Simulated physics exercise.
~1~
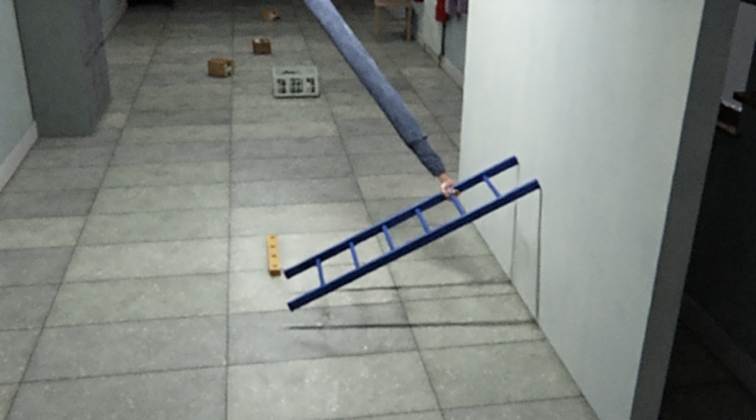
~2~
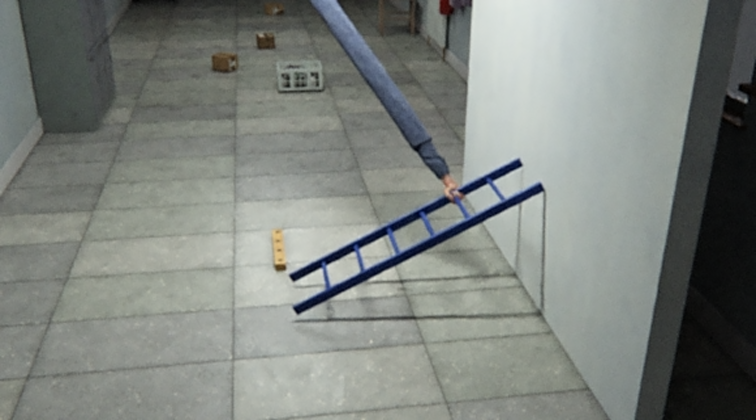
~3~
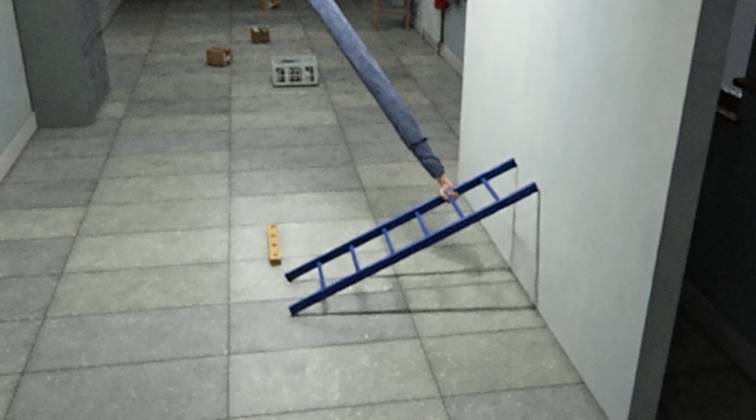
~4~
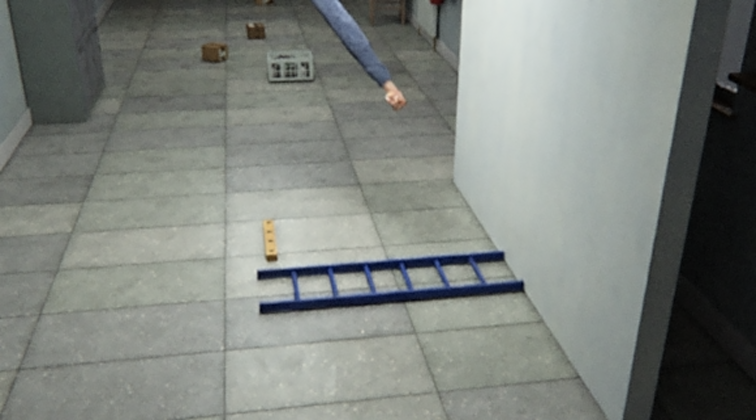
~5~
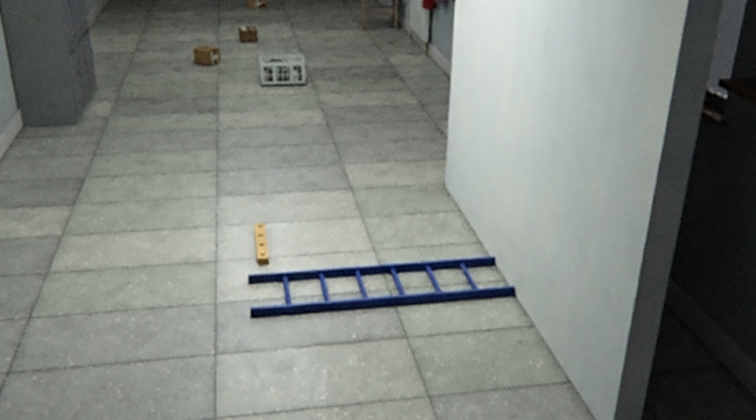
Blue ladder-like gate leaning against a white wall, held by a hand, then slipping down flat onto the tiled floor once released.
